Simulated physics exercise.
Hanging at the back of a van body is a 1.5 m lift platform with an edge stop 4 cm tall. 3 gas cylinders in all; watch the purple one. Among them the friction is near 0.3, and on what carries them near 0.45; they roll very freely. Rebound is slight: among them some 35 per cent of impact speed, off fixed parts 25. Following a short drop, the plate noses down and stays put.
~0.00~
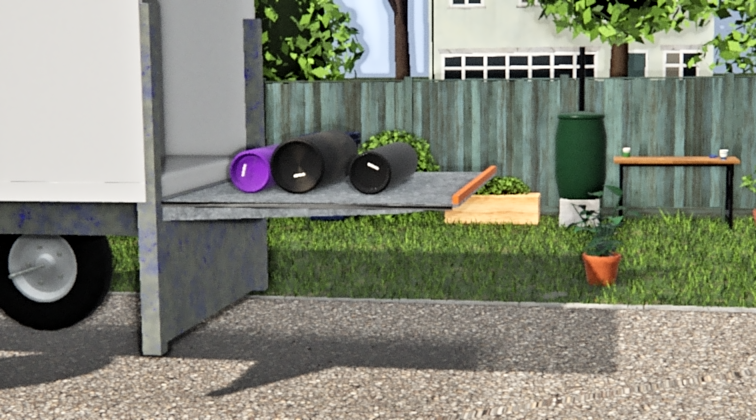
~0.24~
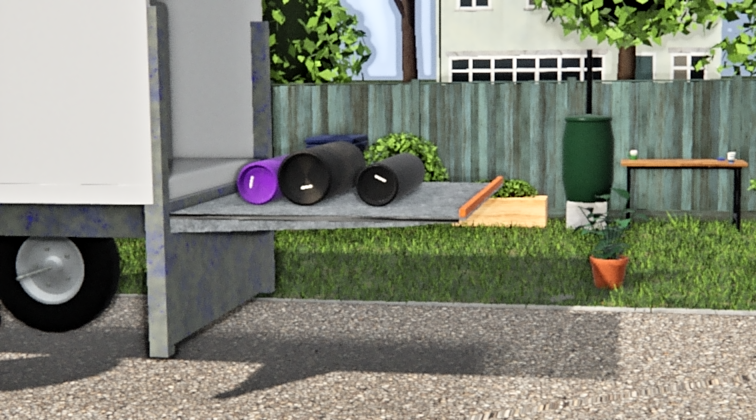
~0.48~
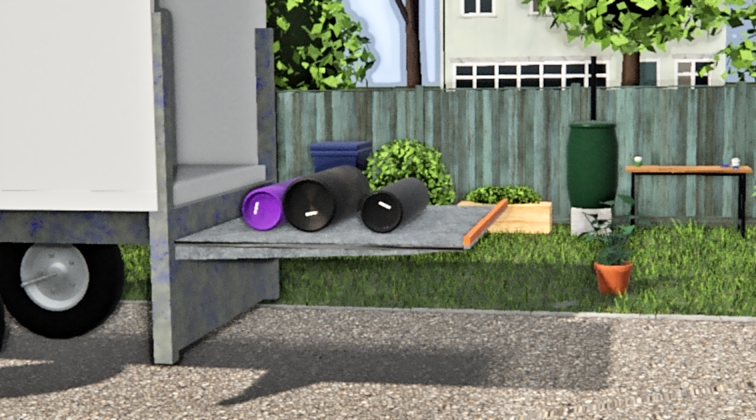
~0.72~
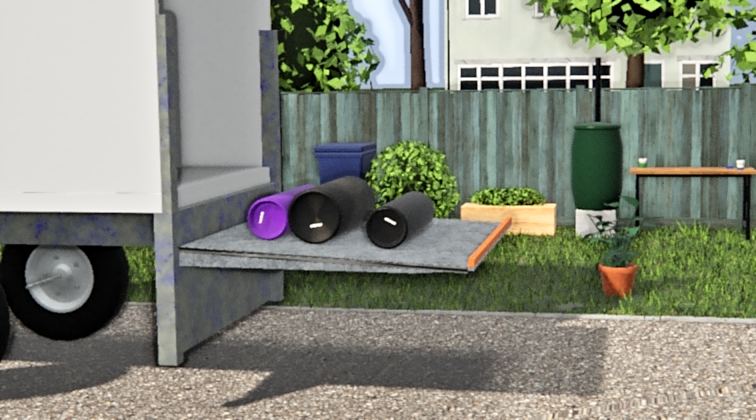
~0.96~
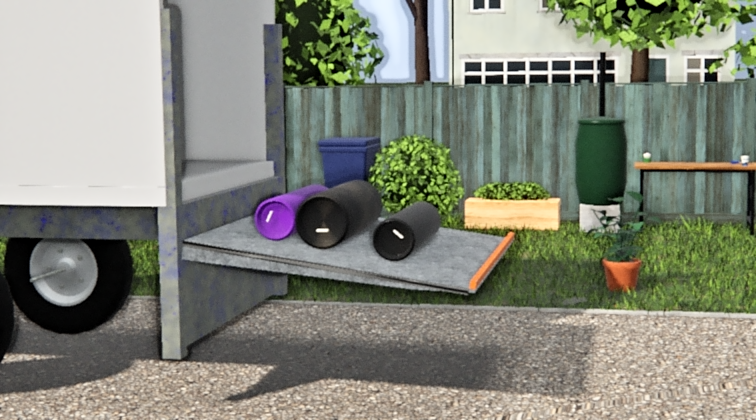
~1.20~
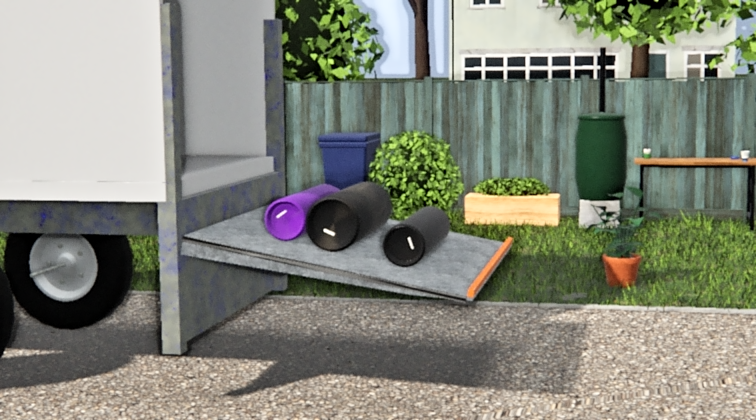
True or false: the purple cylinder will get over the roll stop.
True.
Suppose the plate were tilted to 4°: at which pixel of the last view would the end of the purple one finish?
Near pixel (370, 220).
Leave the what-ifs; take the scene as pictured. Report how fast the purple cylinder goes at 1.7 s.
Near 0.8 m/s at that time.
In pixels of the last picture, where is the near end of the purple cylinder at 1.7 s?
(335, 231), roughly.
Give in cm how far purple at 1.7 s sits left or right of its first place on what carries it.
Purple: 35 to the right.
After 1.7 s, purple is on the plate, 80 cm from the stop, rolling right; 0 of 3 are off.
After 2.2 s, purple is on the plate, 30 cm from the stop, rolling right; 1 of 3 is off.
After 2.9 s, purple is over the stop and falling; 3 of 3 are off.
At rest (6.4 s), purple is on the ground; 3 of 3 are off.
